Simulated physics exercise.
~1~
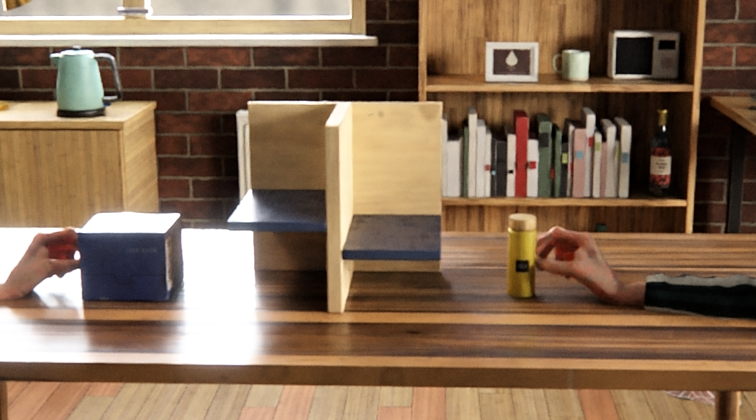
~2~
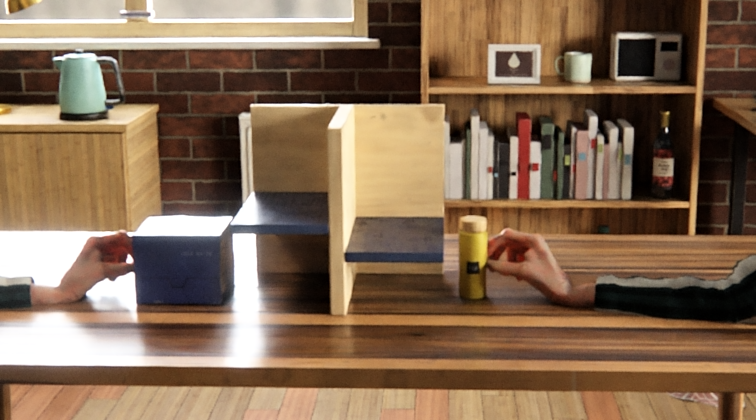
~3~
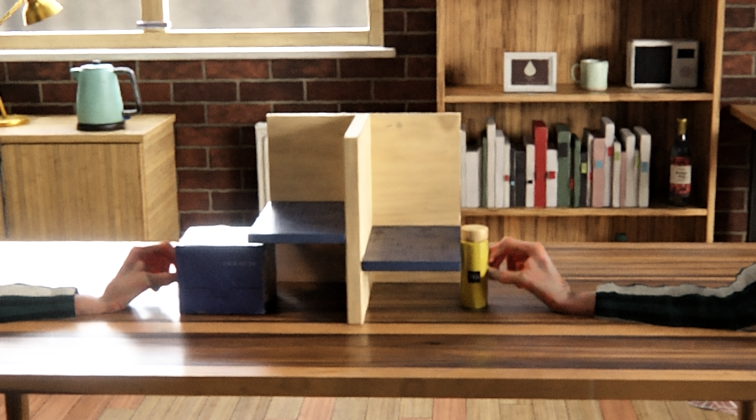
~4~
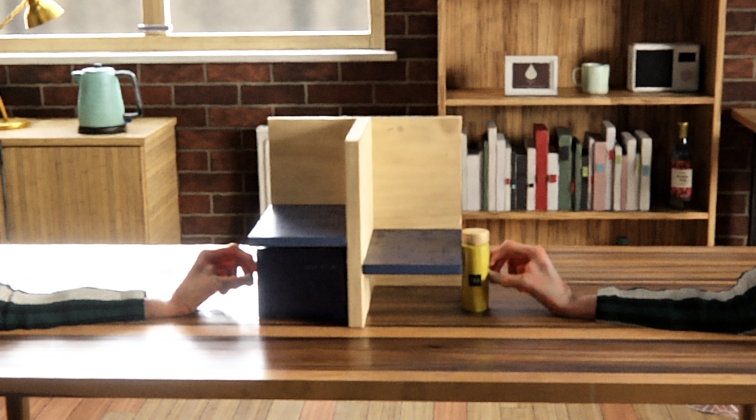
A blue box was pushed right by one hand and a yellow shaker left by another, toward a wooden stand with two blue shelves; the box slid all the way under its shelf, while the upright shaker stopped at the other shelf's edge.
